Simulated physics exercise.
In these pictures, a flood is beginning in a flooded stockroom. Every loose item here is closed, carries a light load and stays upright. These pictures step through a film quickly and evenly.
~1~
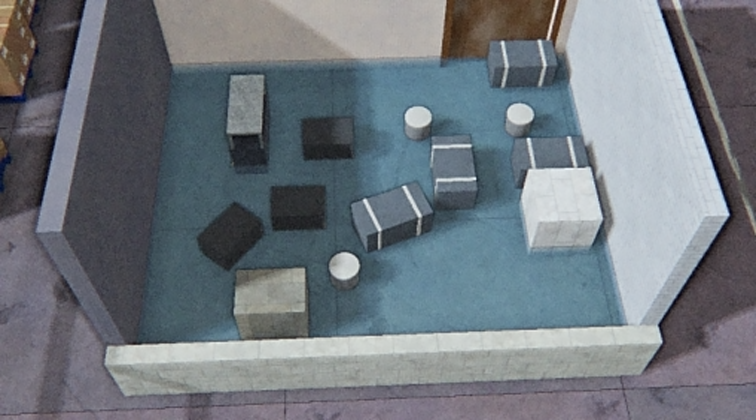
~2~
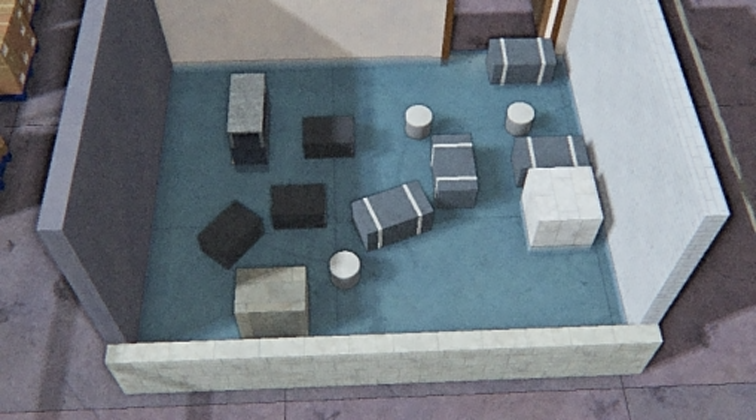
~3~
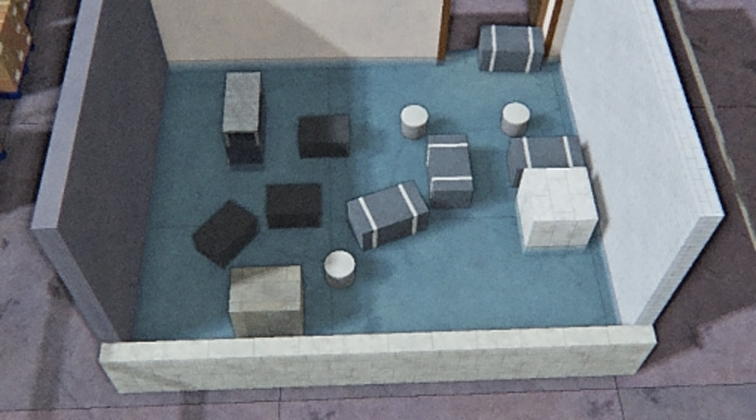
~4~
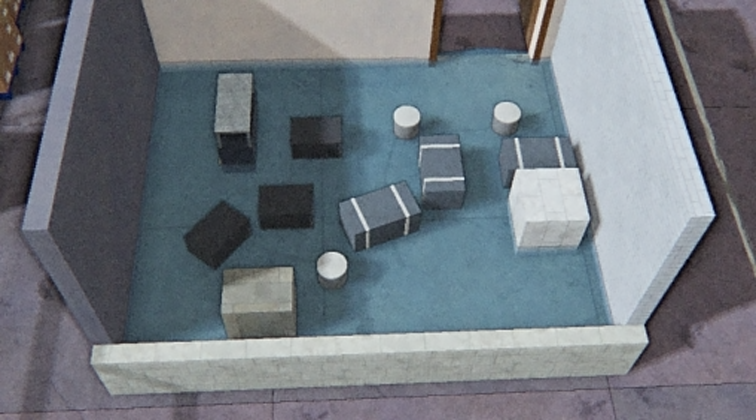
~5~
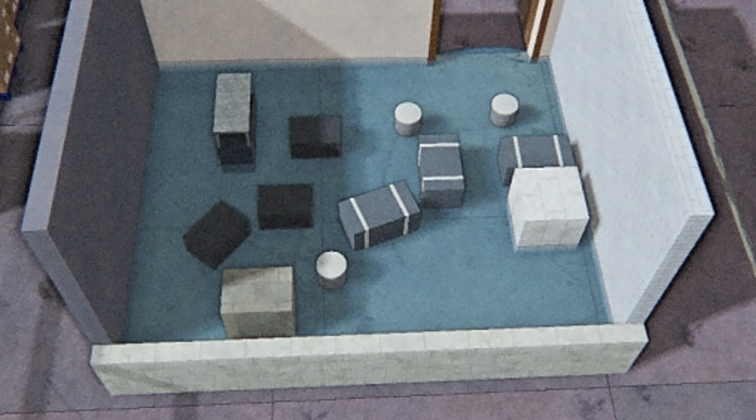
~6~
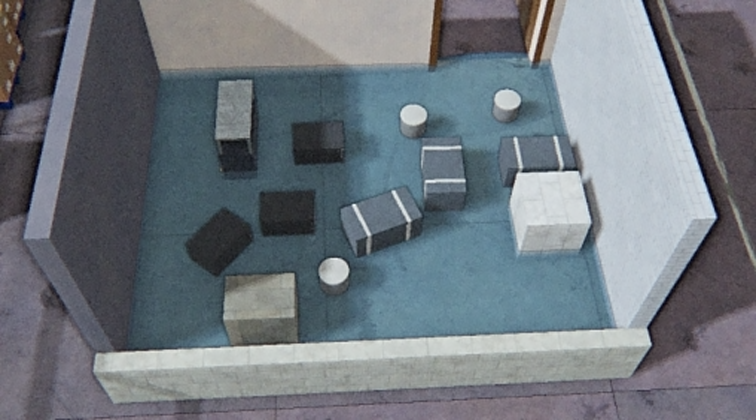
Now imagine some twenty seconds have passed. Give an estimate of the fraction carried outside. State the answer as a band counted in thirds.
Answer: Two thirds or more.
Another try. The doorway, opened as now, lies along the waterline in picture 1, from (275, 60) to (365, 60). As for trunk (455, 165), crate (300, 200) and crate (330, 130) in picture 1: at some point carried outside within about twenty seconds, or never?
Lost; lost; lost.
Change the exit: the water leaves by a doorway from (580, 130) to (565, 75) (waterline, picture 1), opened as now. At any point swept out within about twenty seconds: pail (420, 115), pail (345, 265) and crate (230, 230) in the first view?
Taking them as listed: Exits, never leaves, never leaves.
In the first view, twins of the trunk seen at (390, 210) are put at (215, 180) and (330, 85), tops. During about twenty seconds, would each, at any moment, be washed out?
Listed first does not escape, listed second makes it out.
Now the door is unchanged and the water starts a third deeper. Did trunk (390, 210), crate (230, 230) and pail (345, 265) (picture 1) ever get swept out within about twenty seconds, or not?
Outcomes, first to last: Departed, kept back, kept back.
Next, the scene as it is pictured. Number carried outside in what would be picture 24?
I make it 5.
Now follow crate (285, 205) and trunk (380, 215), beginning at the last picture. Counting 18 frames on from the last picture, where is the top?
(349, 172) and (443, 152), roughly.
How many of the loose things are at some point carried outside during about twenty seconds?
It comes to 7.
A moment on, 1 of 10 are out; 9 afloat.
Next, 5 of 10 are out; 5 afloat.
Later, 7 of 10 are out; 3 afloat.
In the end, 7 of 10 are out; 3 afloat.
